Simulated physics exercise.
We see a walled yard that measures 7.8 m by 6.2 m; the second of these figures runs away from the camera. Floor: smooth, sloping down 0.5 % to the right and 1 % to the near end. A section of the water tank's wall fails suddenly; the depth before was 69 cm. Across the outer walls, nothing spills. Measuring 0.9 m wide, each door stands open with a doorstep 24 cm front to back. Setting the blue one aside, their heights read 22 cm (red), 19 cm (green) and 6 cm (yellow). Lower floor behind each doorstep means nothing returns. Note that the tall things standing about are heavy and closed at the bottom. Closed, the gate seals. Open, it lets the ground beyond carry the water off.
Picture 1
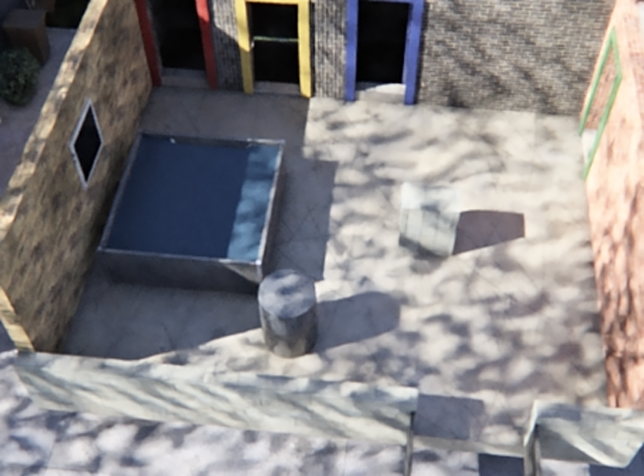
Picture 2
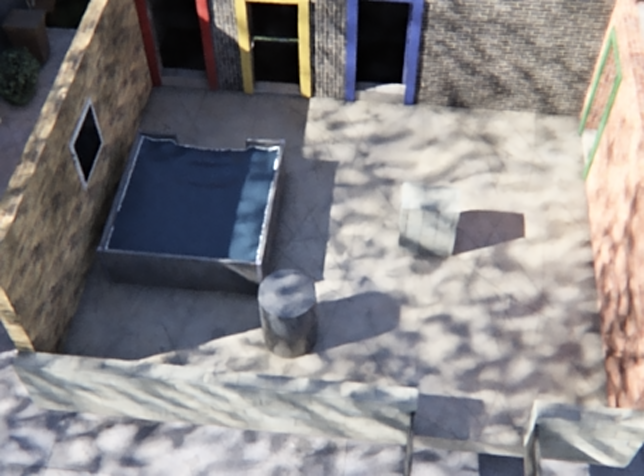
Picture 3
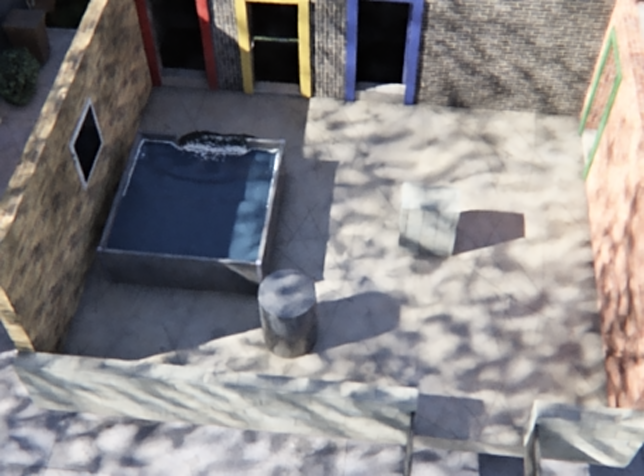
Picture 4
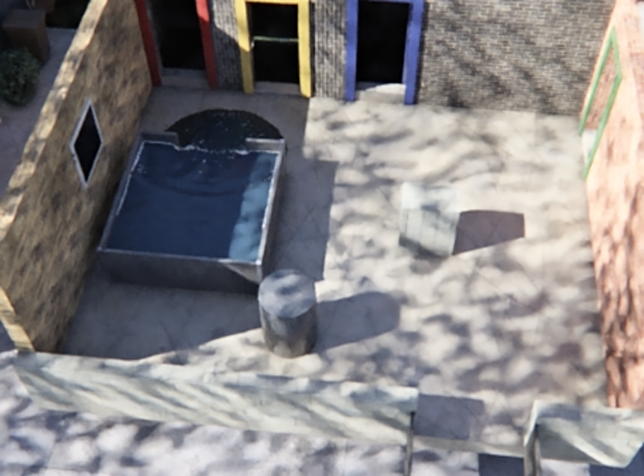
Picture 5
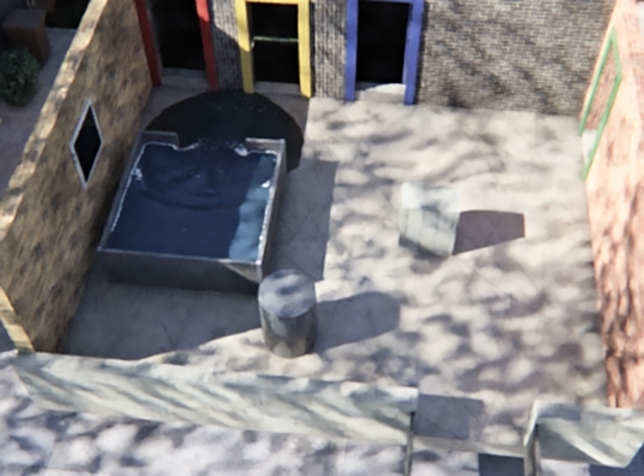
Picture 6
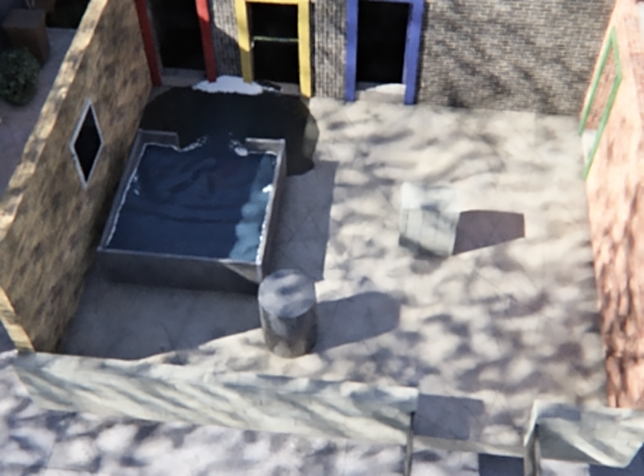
A walled yard with a pale, shadow-dappled floor is seen from high above by a camera that stays still. A dark blue water tank stands at the left, a grey cylinder beside its near corner and a pale block right of centre, with red, yellow and blue doorways along the far wall. The tank's far side opens, and water pours out, spreading in a dark, widening fan to the yellow doorway.
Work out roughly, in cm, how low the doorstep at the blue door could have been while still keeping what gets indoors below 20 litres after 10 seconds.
No lower than about 5 cm.
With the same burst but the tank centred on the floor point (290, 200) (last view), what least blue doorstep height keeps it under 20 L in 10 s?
Minimum: Approx. 19 cm.
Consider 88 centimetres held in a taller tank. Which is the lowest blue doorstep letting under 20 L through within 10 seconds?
Around 7.0 cm high.
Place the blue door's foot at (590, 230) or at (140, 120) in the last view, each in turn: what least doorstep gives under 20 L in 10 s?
Roughly 6.0 cm for the first and 19 cm for the second.
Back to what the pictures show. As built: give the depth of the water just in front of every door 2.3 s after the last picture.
Door by door, in centimetres - blue 8, red 33, green 0, yellow 22.
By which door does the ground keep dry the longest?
Last in order comes the green door.
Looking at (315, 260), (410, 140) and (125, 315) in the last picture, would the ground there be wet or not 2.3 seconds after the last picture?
In the order asked: Untouched, soaked, untouched.
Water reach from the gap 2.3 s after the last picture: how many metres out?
Roughly 6.0 m.
Then, 0.7 s after the last picture water covers 15 % of the floor, deepest (48 cm) near (153, 87); it has not reached the blue door.
Then, 2.3 s after the last picture water covers 30 % of the floor, deepest (35 cm) near (148, 100); 8 cm at the blue door, 0 litres in over its 23 cm doorstep.
Then, 9.3 s after the last picture water covers 85 % of the floor, deepest (15 cm) near (609, 439); 5 cm at the blue door, 0 litres in over its 23 cm doorstep.
At the blue door as built, the water peaked near 10 cm, 1.3 s after the last picture.
Run again over the same 10 s with other heights there, 29 litres in over 4.5 cm, 13 litres over 6 cm. The limit of 20 litres is kept from about 5 cm up.
